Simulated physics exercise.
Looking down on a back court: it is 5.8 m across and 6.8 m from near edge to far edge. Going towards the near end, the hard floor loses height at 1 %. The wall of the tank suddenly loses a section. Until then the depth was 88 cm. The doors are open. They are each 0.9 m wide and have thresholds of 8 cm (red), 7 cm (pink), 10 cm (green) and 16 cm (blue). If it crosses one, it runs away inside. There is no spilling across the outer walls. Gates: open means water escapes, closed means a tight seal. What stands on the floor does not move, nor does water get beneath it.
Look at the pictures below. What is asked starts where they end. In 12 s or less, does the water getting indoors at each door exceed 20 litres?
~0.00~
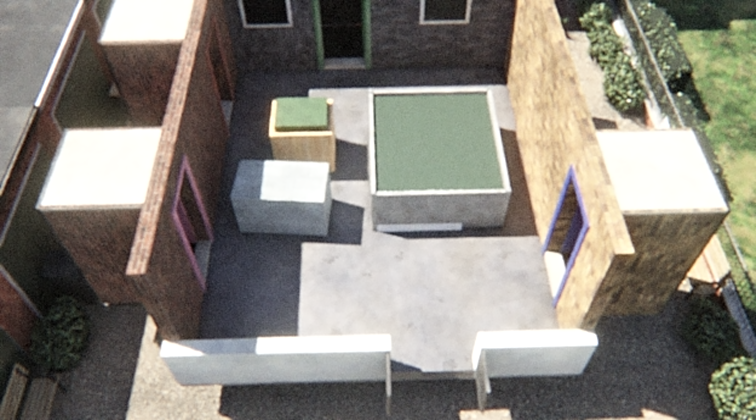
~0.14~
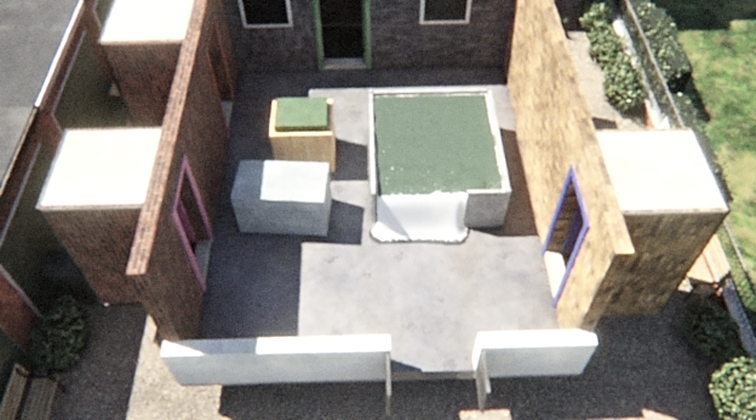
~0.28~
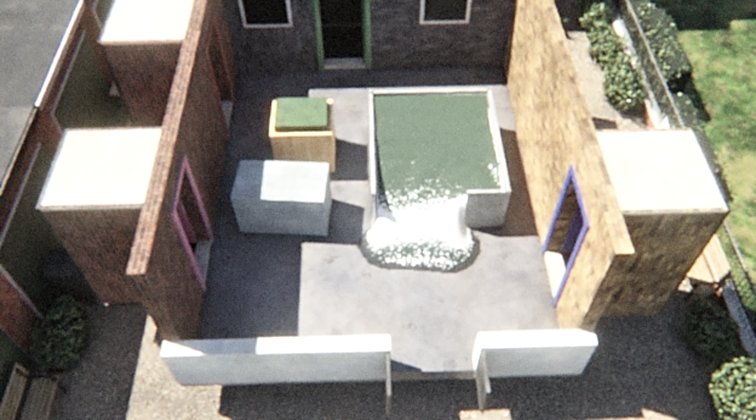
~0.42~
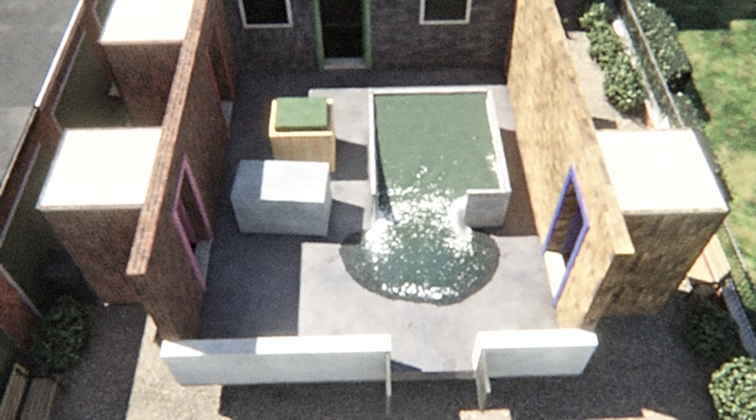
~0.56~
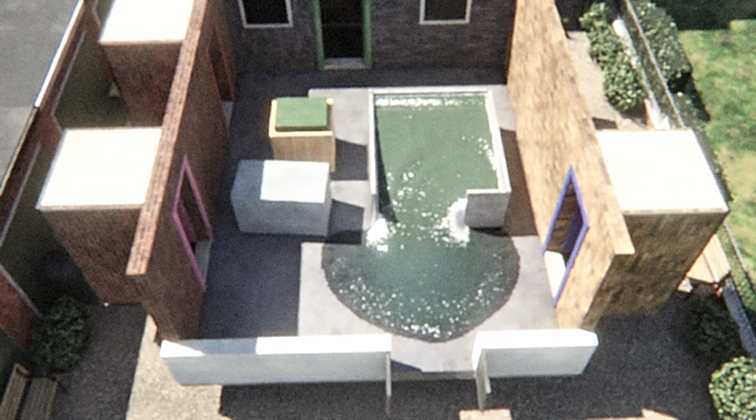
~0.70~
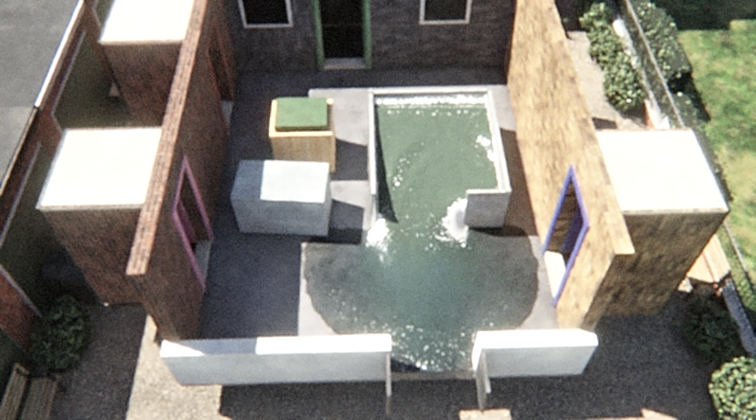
Red door: Does not exceed it; pink door: Exceeds it; green door: Does not exceed it; blue door: Does not exceed it.
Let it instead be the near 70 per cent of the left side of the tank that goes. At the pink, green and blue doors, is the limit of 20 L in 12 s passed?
So pink tops it, green tops it, blue stays lower.
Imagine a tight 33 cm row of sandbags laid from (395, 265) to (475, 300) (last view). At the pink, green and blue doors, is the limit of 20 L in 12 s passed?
Then, at the pink door it's exceeded, at the green door it's not exceeded, at the blue door it's exceeded.
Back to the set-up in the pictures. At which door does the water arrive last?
Result: Green door.
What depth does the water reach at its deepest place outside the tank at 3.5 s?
34 cm or so.
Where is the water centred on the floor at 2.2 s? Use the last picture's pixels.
Balance point at about (413, 233).
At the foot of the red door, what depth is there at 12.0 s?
About 7.0 cm.
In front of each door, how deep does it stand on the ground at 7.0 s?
Measured in centimetres, the red door gives 3, the pink door 14, the green door 4 and the blue door 6.
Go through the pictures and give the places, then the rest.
The first frame shows still water, 88 cm deep, in the tank at (435, 141).
In the second frame, water pours out at (420, 213) and has run 0.8 m, to (372, 232); typically 10 cm deep outside, 88 cm at the tank's back.
In the third frame, water pours out at (420, 215) and has run 1.1 m, to (470, 258); typically 15 cm deep outside, 88 cm at the tank's back.
In the fourth frame, the front is at (447, 302), 1.6 m from the gap at (419, 217); 3.0 m2 of floor is under water; 88 cm left at the back of the tank.
In the fifth frame, water pours out at (419, 217) and has run 2.2 m, to a hidden place; typically 8 cm deep outside, 81 cm at the tank's back.
In the sixth frame, the front is at a hidden place, 2.8 m from the gap at (419, 217); 7.8 m2 of floor is under water; 73 cm left at the back of the tank.
After 1.4 s water covers 30 % of the floor and is deepest (48 cm) near (379, 358); red door not reached, pink door not reached, green door not reached, blue door 6 cm at the sill, 0 L in.
After 2.2 s water covers 35 % of the floor and is deepest (60 cm) near (205, 362); red door not reached, pink door not reached, green door not reached, blue door 11 cm at the sill, 0 L in.
After 3.5 s water covers 55 % of the floor and is deepest (34 cm) near (194, 363); red door 2 cm at the sill, 0 L in, pink door 14 cm at the sill, 8 L in, green door not reached, blue door 9 cm at the sill, 0 L in.
After 7.0 s water covers 90 % of the floor and is deepest (18 cm) near (368, 358); red door 3 cm at the sill, 0 L in, pink door 14 cm at the sill, 70 L in, green door 4 cm at the sill, 0 L in, blue door 6 cm at the sill, 0 L in.
After 12.0 s water covers 100 % of the floor and is deepest (12 cm) near (506, 170); red door 7 cm at the sill, 0 L in, pink door 5 cm at the sill, 112 L in, green door 5 cm at the sill, 0 L in, blue door 5 cm at the sill, 0 L in.
